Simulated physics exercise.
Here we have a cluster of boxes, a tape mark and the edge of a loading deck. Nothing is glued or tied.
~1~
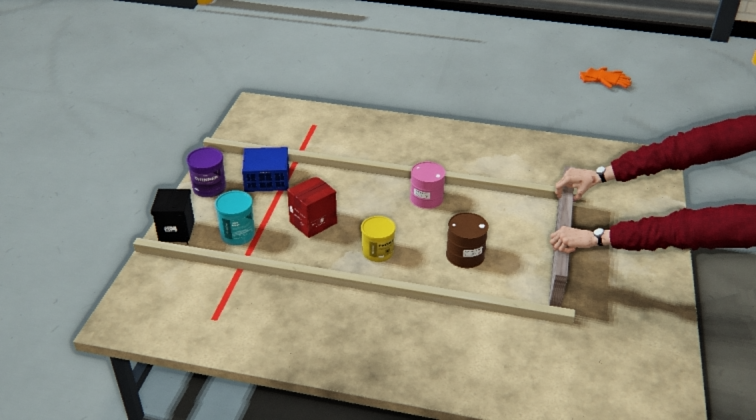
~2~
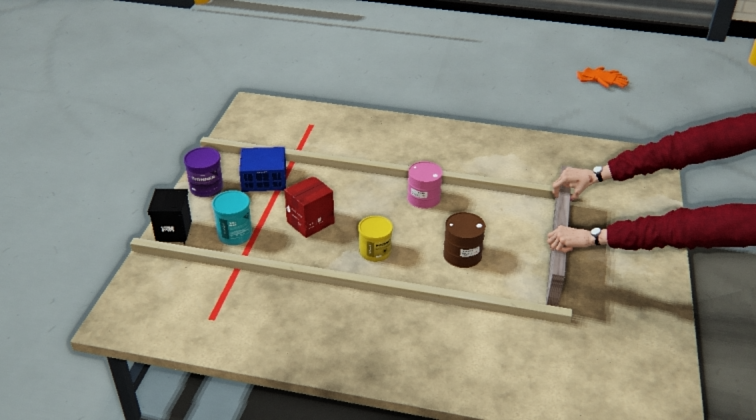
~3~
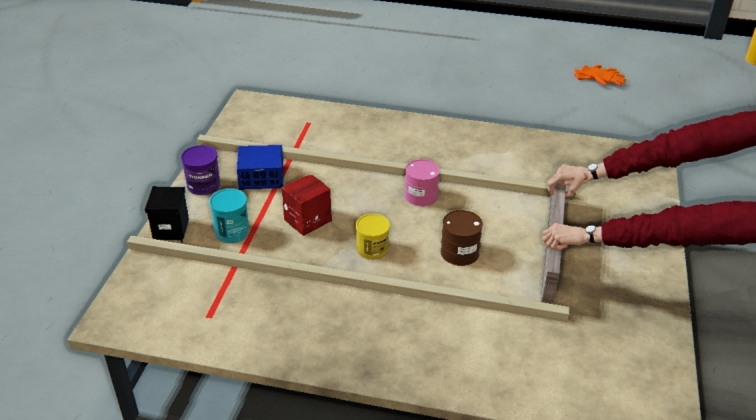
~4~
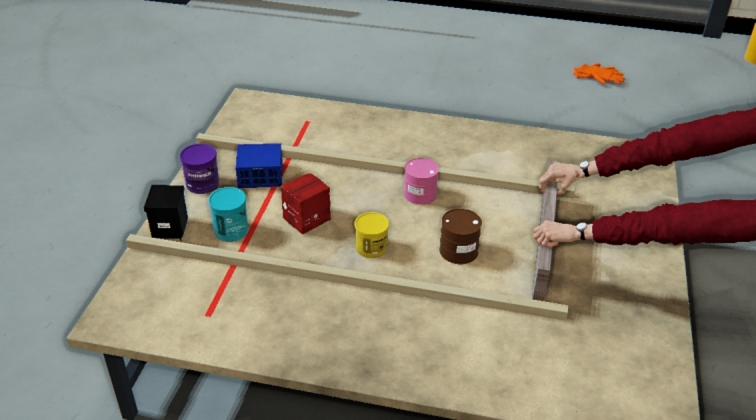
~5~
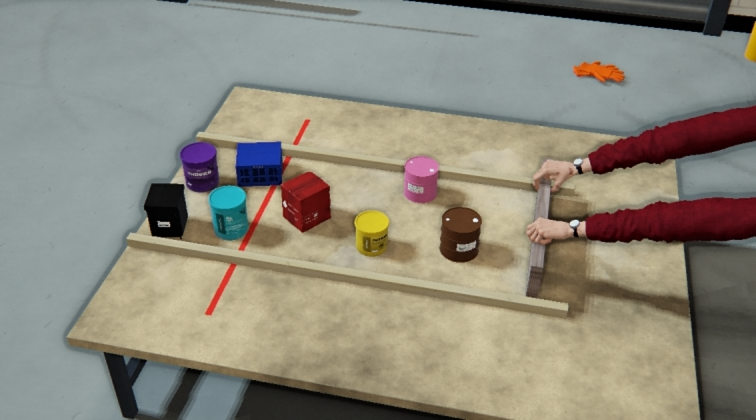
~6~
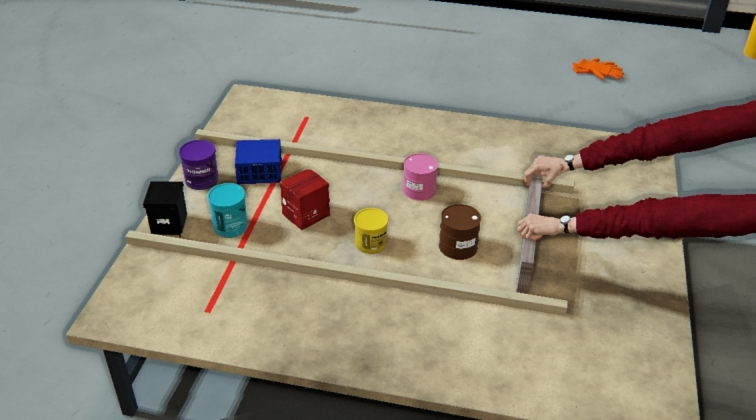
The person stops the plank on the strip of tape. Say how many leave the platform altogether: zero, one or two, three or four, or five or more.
As it turns out, the number that fall off is zero.
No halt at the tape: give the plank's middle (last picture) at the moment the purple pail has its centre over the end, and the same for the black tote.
Near (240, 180) and (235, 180).
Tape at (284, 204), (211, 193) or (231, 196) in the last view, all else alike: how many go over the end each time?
Down on the ground: 0, 3 and 2.
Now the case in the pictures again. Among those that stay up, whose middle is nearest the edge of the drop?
The purple pail.
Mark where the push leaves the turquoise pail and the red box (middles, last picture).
About (203, 205), and the other about (229, 173).
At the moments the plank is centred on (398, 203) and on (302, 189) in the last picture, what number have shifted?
First 3, then 4.
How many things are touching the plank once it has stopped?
It touches 3.
A little later, none off yet; black tote at rest near (167, 209); purple pail at rest near (200, 165); blue crate at rest near (259, 161).
When it is over, the number that fall off is zero.
